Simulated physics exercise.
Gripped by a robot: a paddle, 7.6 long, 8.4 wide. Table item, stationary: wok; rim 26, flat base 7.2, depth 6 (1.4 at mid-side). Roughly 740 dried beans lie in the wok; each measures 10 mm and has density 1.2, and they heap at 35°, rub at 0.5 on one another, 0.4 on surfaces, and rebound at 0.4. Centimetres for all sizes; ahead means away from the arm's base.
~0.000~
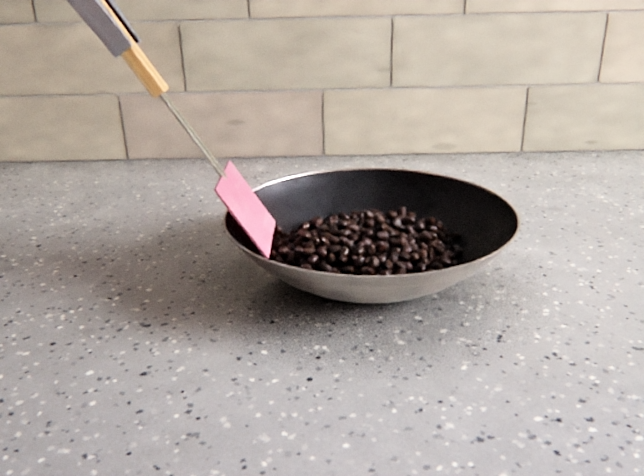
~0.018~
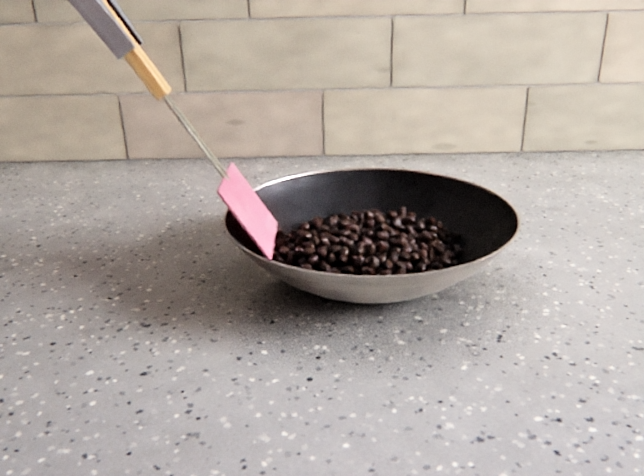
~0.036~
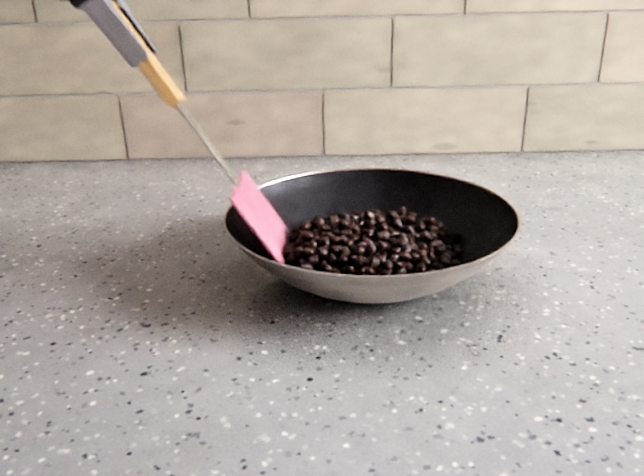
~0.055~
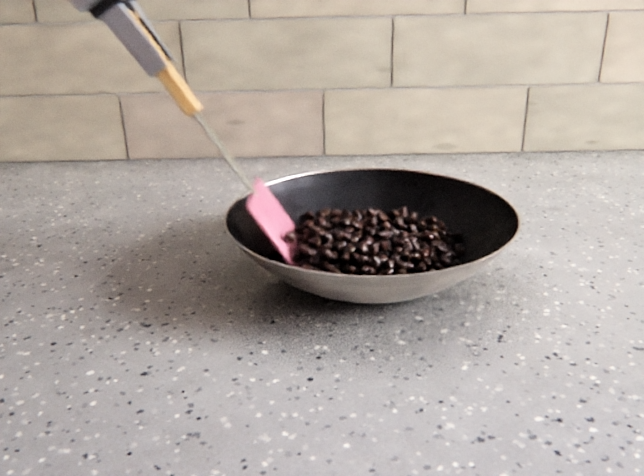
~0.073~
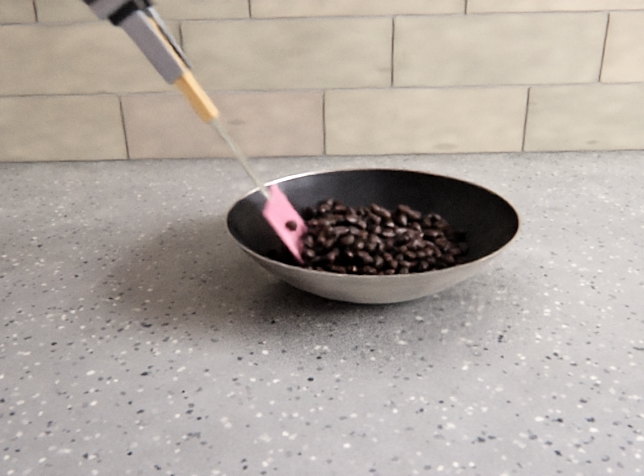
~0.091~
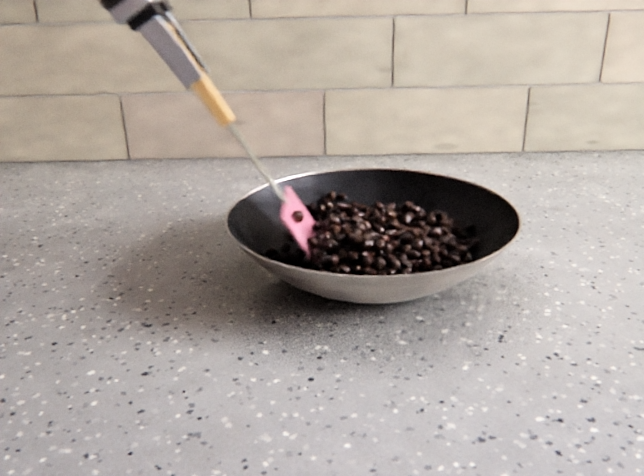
In a dark wok on a speckled counter, a pink paddle pushes dark beans right.
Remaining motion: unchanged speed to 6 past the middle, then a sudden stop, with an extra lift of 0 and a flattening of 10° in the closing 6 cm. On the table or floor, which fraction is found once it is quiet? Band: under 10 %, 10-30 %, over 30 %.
10-30 %.
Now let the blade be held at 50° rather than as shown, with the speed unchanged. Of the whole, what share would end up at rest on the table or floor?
My guess is close to 10 per cent.
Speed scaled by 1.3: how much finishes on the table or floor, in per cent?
Estimate: Close to 20 %.
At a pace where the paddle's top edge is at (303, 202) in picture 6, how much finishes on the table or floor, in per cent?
Estimate: Close to 20 %.
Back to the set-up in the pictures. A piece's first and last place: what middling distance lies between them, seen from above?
The figure is about 7 cm.
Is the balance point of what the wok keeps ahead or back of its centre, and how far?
About 5.0 centimetres ahead.
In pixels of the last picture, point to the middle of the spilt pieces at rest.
About (560, 262).
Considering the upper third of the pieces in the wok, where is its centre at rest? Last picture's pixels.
Look near (469, 219).
After 0.14 s, sloping 58°, highest piece 8 above the table; 735 in the wok.
After 0.18 s, sloping 53°, highest piece 9 above the table; 734 in the wok, 1 on the blade or in flight.
After 0.40 s, sloping 48°, highest piece 7 above the table; 617 in the wok, 109 on the table or floor, 9 on the blade or in flight.
After 1.45 s, sloping 48°, highest piece 7 above the table; 614 in the wok, 121 on the table or floor.
At rest, 614 in the wok, 121 on the table or floor. That is 16 % on the table or floor.
